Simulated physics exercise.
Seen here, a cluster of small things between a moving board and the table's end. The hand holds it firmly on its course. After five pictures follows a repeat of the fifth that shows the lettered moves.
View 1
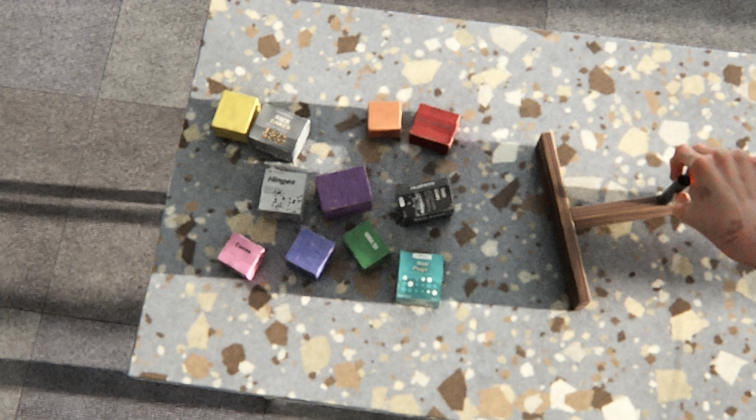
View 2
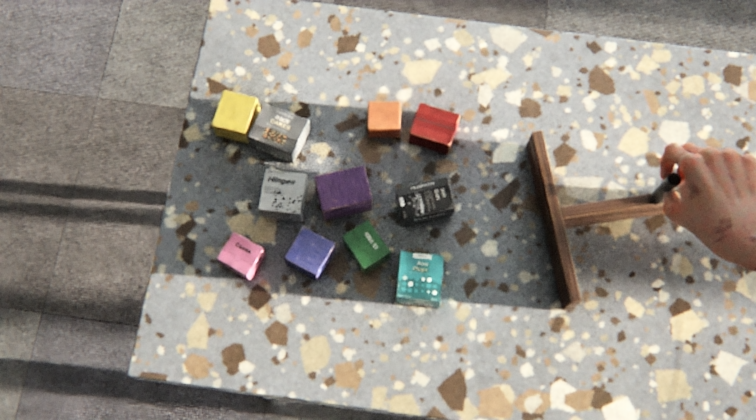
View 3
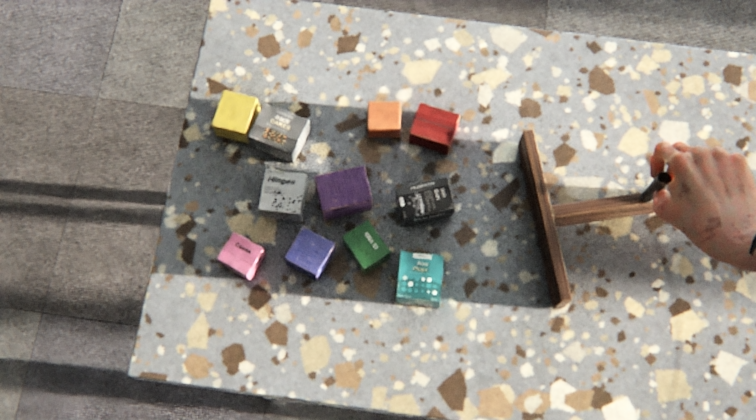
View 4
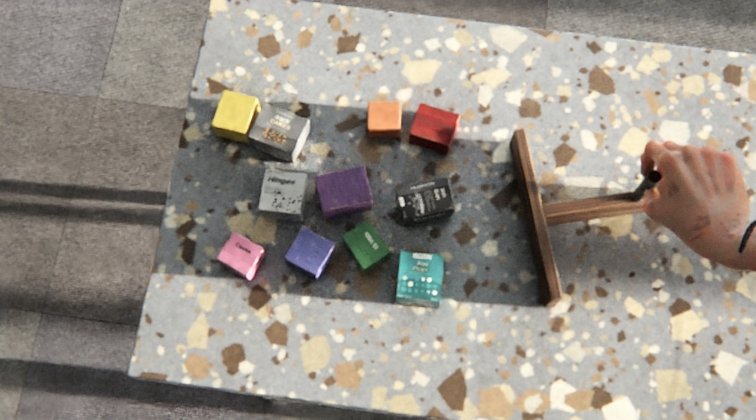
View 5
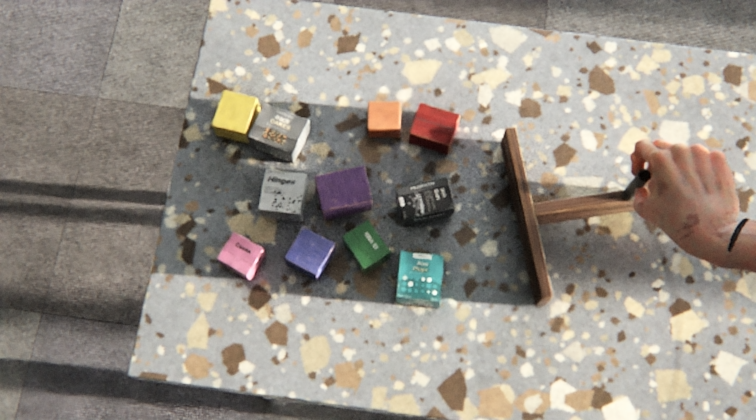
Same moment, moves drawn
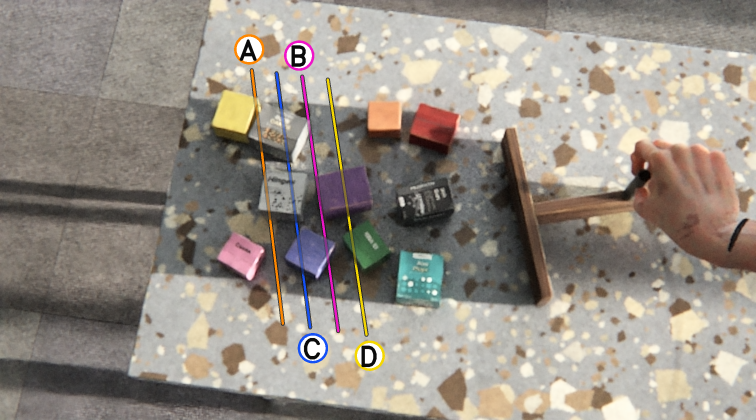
We see small coloured boxes and packets scattered across a dark strip on a speckled table. From the right, a hand grips a wooden board by its handle and slides it slowly left towards them, leaving the items unmoved.
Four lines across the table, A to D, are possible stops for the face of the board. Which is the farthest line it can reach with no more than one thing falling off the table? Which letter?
Up to line A.
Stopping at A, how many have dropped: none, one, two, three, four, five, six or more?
One.
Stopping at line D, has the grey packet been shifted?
No.
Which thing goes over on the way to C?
It is the white box.
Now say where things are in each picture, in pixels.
Grey packet (280, 133); black box (425, 203); orange block (385, 120), in the first picture.
Board (557, 213); pink packet (242, 257), in the second picture.
Board (547, 212); red box (434, 129), in the third picture.
Board (538, 211); yellow block (236, 117), in the fourth picture.
Board (529, 210); turquoise box (420, 279); green packet (366, 248); grey packet (280, 133), in the fifth picture.
On the marked copy, A at (266, 191); B at (319, 198); C at (292, 194); D at (346, 201).
With A. Early on, board (433, 198); turquoise box (414, 283); orange block (354, 115).
Further on, board (339, 186); white box (207, 193); purple block (254, 187).
At the end, board (267, 177); white box over the edge; yellow block (198, 114); one fallen.
As for the rest, B is within the limit but short; C is within the limit but short; D is within the limit but short.
